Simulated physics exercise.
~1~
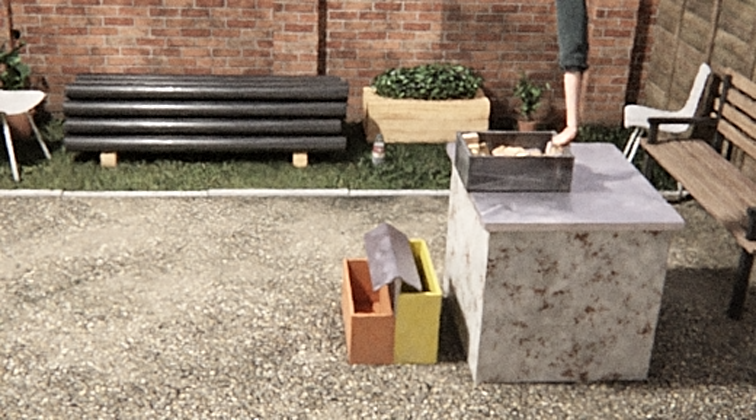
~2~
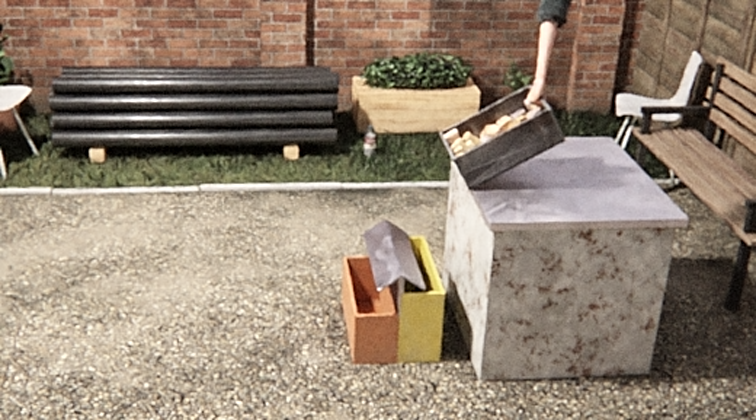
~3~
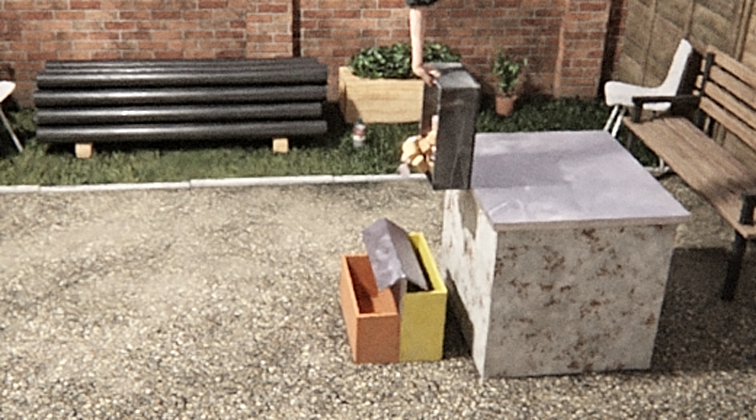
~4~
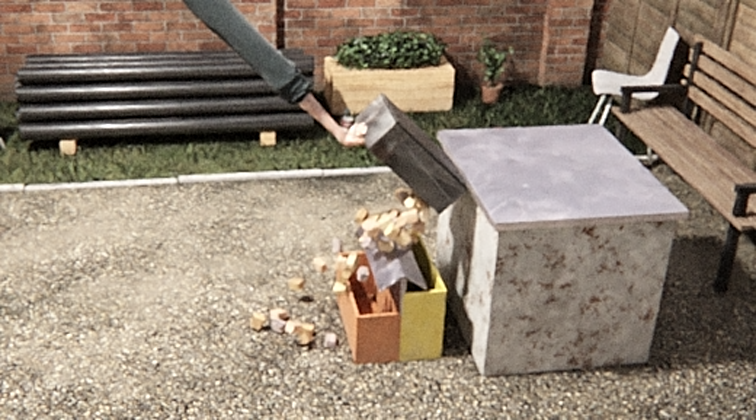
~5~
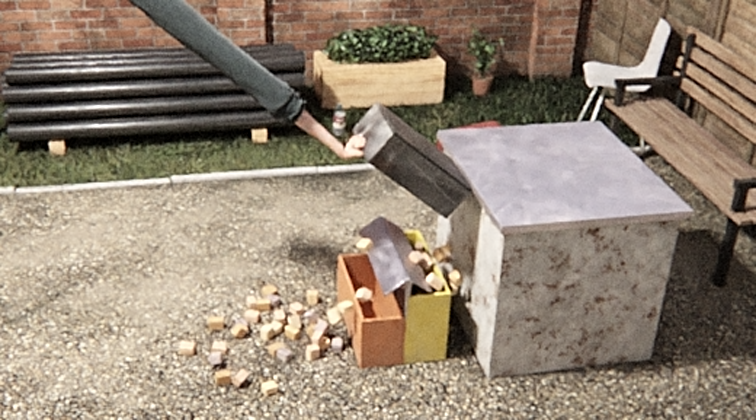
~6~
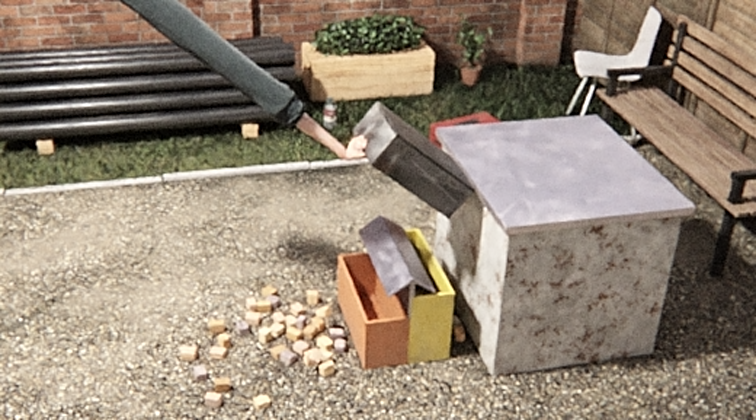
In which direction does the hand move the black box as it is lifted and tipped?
The hand moves the black box to the left, from the top of the block out over the yellow bin and the orange box.
